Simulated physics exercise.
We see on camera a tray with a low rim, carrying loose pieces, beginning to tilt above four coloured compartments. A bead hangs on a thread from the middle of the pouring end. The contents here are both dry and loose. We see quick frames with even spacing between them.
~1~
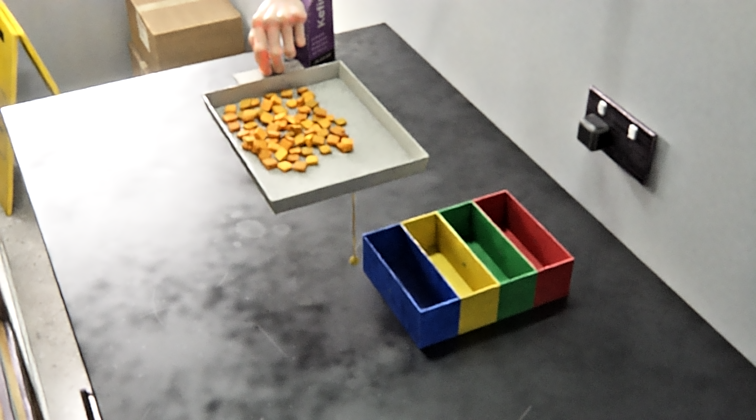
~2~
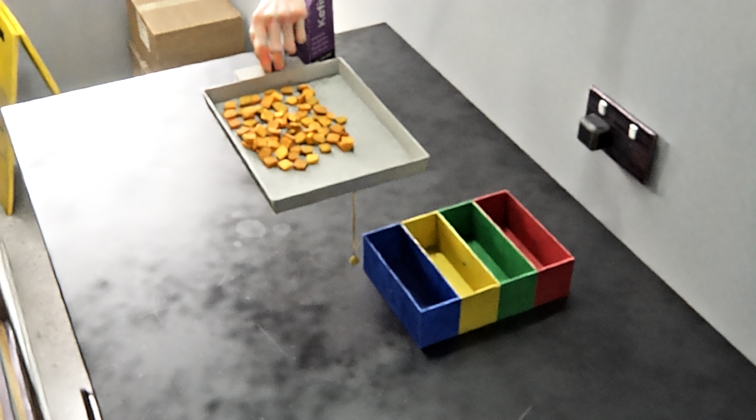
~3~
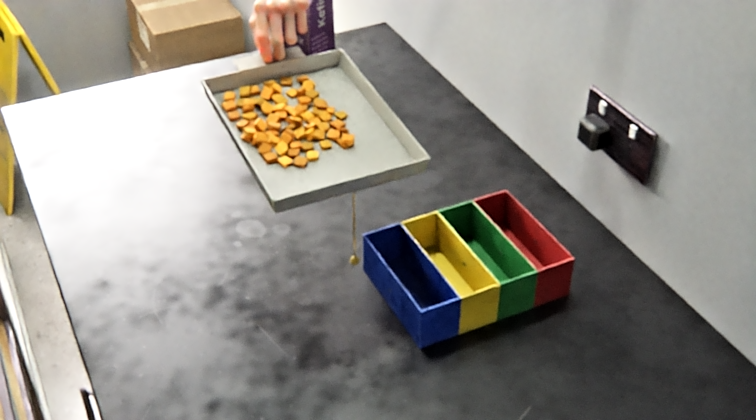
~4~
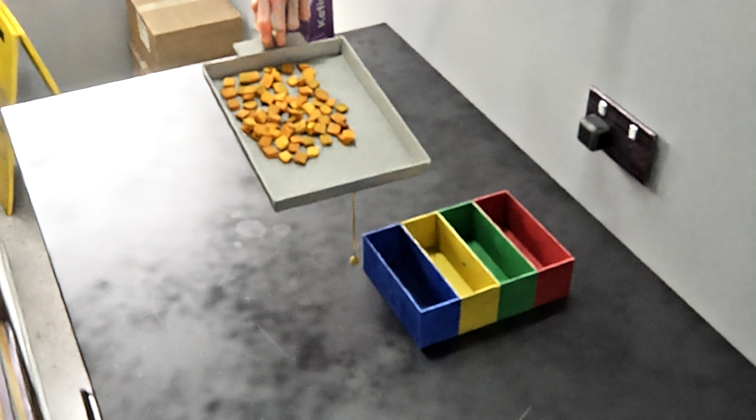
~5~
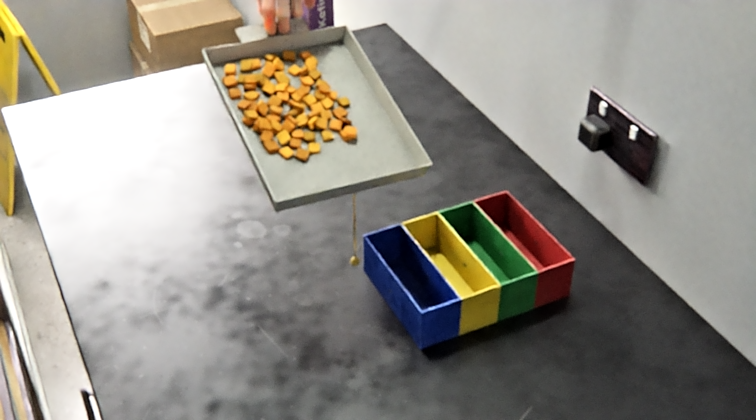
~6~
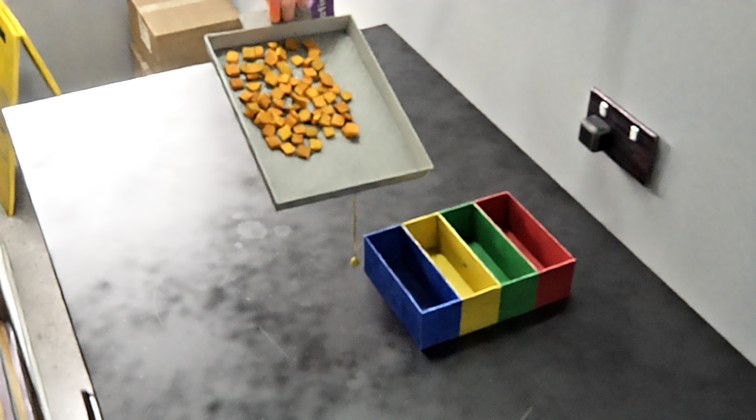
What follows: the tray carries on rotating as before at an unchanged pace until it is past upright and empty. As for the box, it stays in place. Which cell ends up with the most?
The blue cell.
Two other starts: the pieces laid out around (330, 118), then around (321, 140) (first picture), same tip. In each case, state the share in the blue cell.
Try 1: 50 %; try 2: 40 %.
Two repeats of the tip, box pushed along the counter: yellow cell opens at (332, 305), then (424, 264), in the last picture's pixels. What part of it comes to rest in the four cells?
80 % for the first, 80 % for the second.
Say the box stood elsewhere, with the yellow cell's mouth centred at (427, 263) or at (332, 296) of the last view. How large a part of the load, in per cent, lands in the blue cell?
First position: Some 30 %; second position: Some 0 %.
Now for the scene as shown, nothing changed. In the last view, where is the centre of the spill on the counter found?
It's centred close to pixel (381, 349).
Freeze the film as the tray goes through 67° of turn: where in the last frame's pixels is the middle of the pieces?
(368, 175).
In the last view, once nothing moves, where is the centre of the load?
Close to (415, 324) in the last picture.
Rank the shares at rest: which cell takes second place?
Rank two - that yellow cell.
Soon after the last picture, tray tipped steeply; nearly all on the tray; a stray few falling or outside the box.
A little later, tray tipped past a quarter turn; about half on the tray; about a quarter in the blue cell; a small part in the yellow cell; about a quarter falling or outside the box.
Later still, tray tipped past a quarter turn; about a third in the blue cell; a small part in the yellow cell; about half falling or outside the box.
At rest, tray tipped past a quarter turn; about a third in the blue cell; a small part in the yellow cell; none in the green cell; none in the red cell; about half outside the box.
